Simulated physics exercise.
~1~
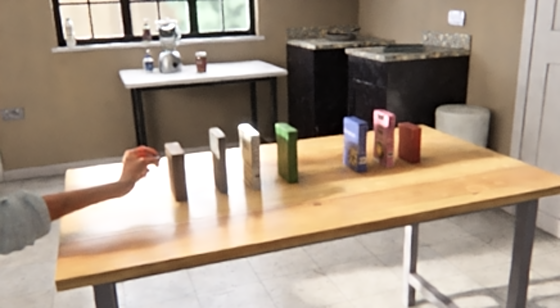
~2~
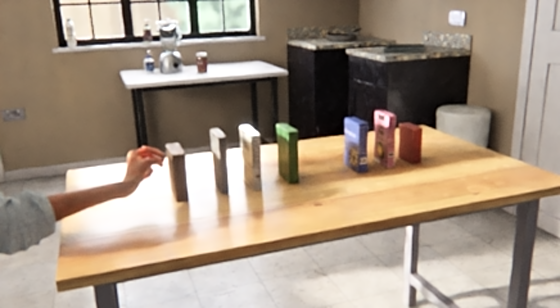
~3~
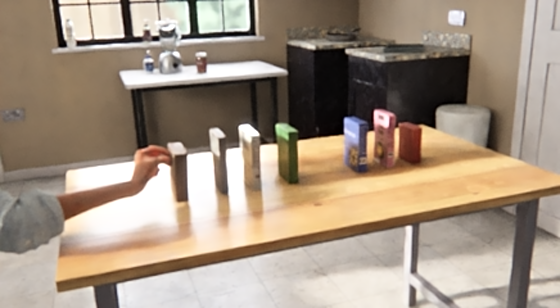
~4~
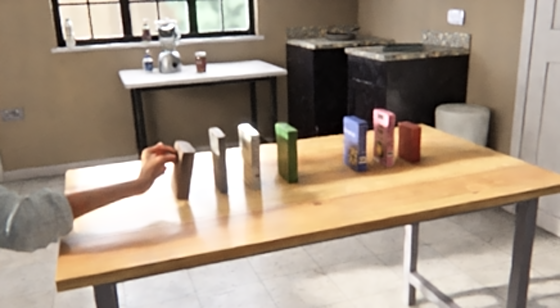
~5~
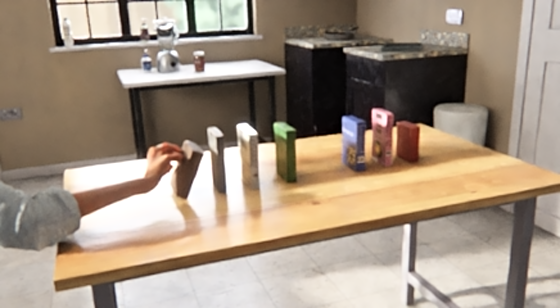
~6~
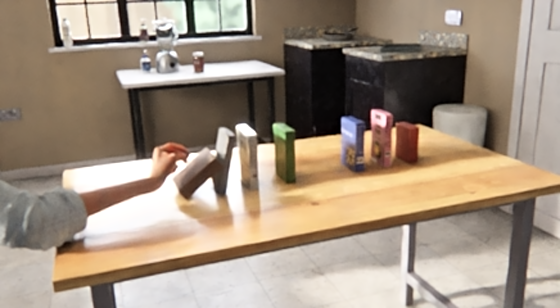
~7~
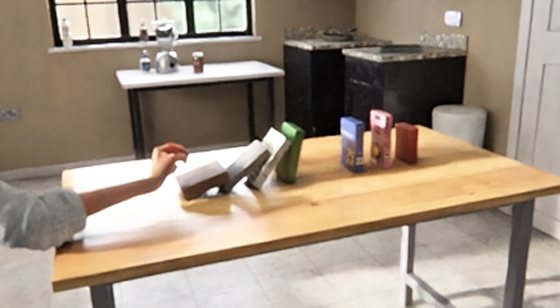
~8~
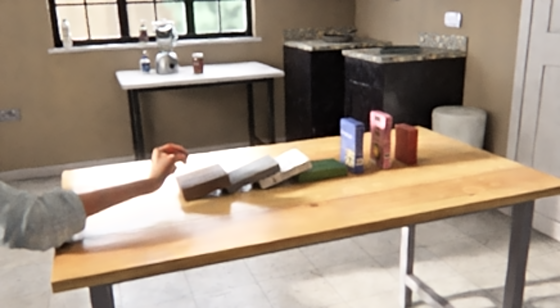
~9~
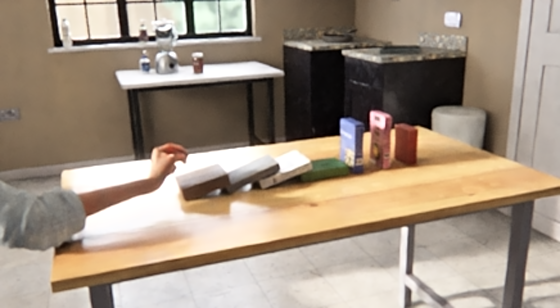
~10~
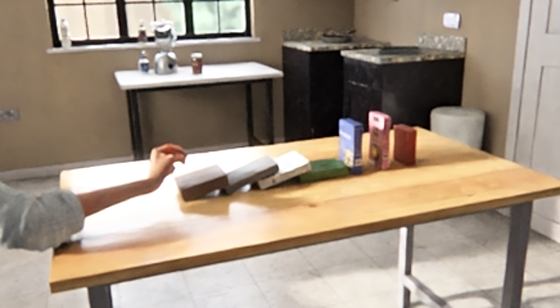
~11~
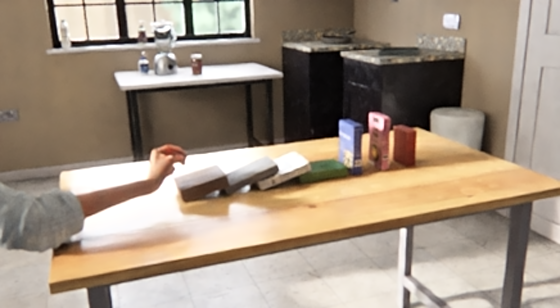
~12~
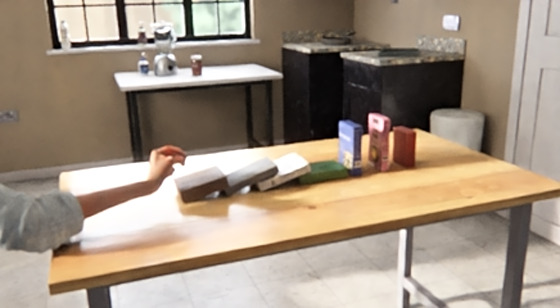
At the start, a row of flat blocks and packets stands on end across a wooden table, and a hand reaches in from the left toward the brown block at the near end. The fingers push the brown block, and it tilts to the right. It tips into the grey board, which leans into the white packet, which in turn knocks the green board over. The four come to rest toppled in an overlapping line, while the hand hovers above the brown block. Beyond a gap, the blue packet, pink packet and red block remain upright on the right.
